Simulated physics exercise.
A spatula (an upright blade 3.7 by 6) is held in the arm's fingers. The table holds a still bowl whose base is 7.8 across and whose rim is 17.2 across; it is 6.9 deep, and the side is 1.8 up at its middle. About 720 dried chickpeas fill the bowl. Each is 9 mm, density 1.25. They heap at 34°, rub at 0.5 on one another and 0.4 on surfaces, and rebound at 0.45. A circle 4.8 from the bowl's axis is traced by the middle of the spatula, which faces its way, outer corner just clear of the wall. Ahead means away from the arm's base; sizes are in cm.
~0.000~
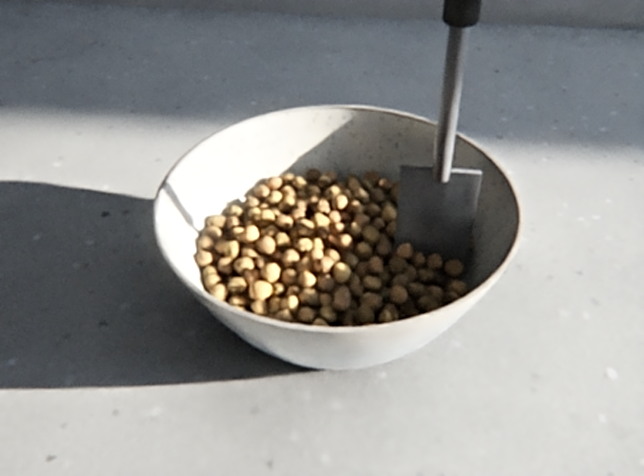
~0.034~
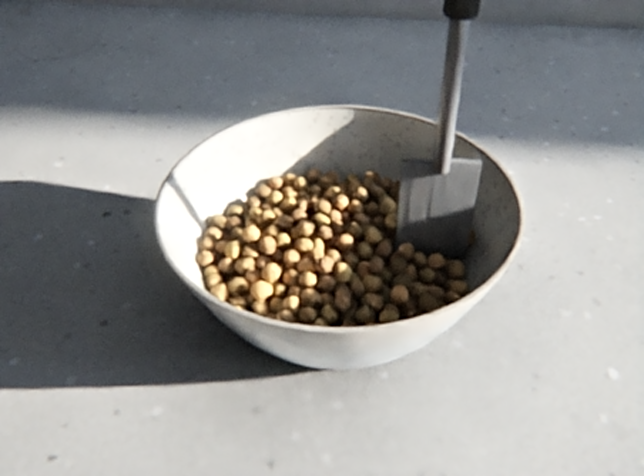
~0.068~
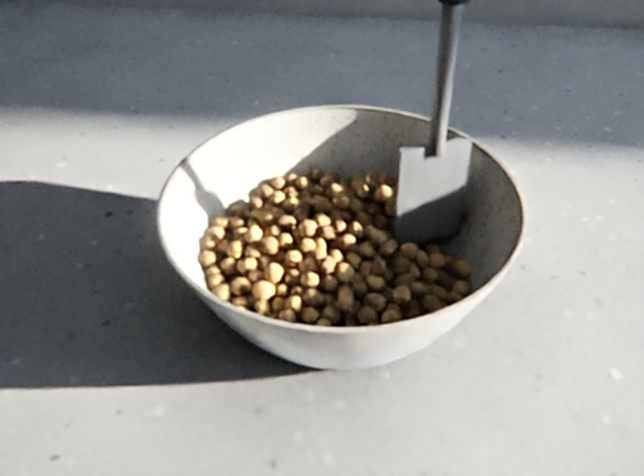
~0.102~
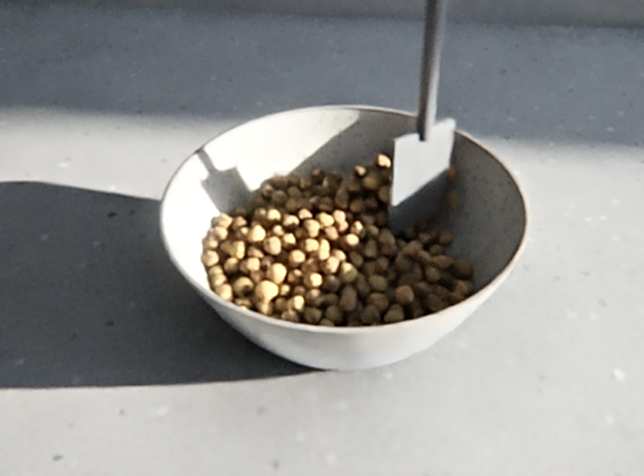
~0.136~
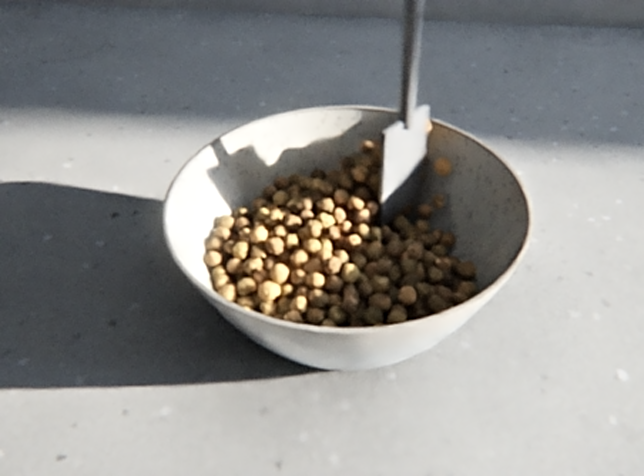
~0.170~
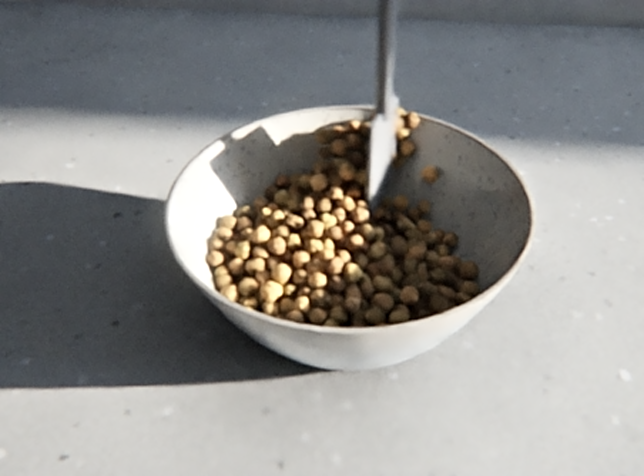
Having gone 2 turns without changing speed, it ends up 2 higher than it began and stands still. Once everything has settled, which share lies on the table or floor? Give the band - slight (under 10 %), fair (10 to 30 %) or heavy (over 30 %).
Band: Slight.
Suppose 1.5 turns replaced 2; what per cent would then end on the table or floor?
Roughly 5 per cent would end up there.
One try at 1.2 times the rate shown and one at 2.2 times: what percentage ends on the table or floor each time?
Some 10 and 20 per cent.
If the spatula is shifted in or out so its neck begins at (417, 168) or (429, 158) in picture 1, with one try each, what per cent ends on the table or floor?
I'd put it at around 5 and 5 percent.
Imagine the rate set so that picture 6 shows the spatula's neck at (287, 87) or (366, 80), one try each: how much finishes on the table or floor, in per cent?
About 15 and 5 %.
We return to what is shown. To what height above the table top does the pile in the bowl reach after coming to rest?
Around 6.0 cm above the table.
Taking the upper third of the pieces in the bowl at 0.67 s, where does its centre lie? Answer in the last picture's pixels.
(417, 258), roughly.
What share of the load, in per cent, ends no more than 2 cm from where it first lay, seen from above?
Near 65 % of the pieces.
After 0.67 s, 329° round, highest piece 9 above the table; 691 in the bowl, 21 on the table or floor, 3 in flight or on the tool.
After 1.18 s, 223° round, highest piece 6 above the table; 685 in the bowl, 30 on the table or floor.
After 1.63 s, 0° round, highest piece 6 above the table; 685 in the bowl, 30 on the table or floor.
After 2.33 s, 0° round, highest piece 6 above the table; 685 in the bowl, 30 on the table or floor.
At rest, 685 in the bowl, 30 on the table or floor. That is 4 % on the table or floor.
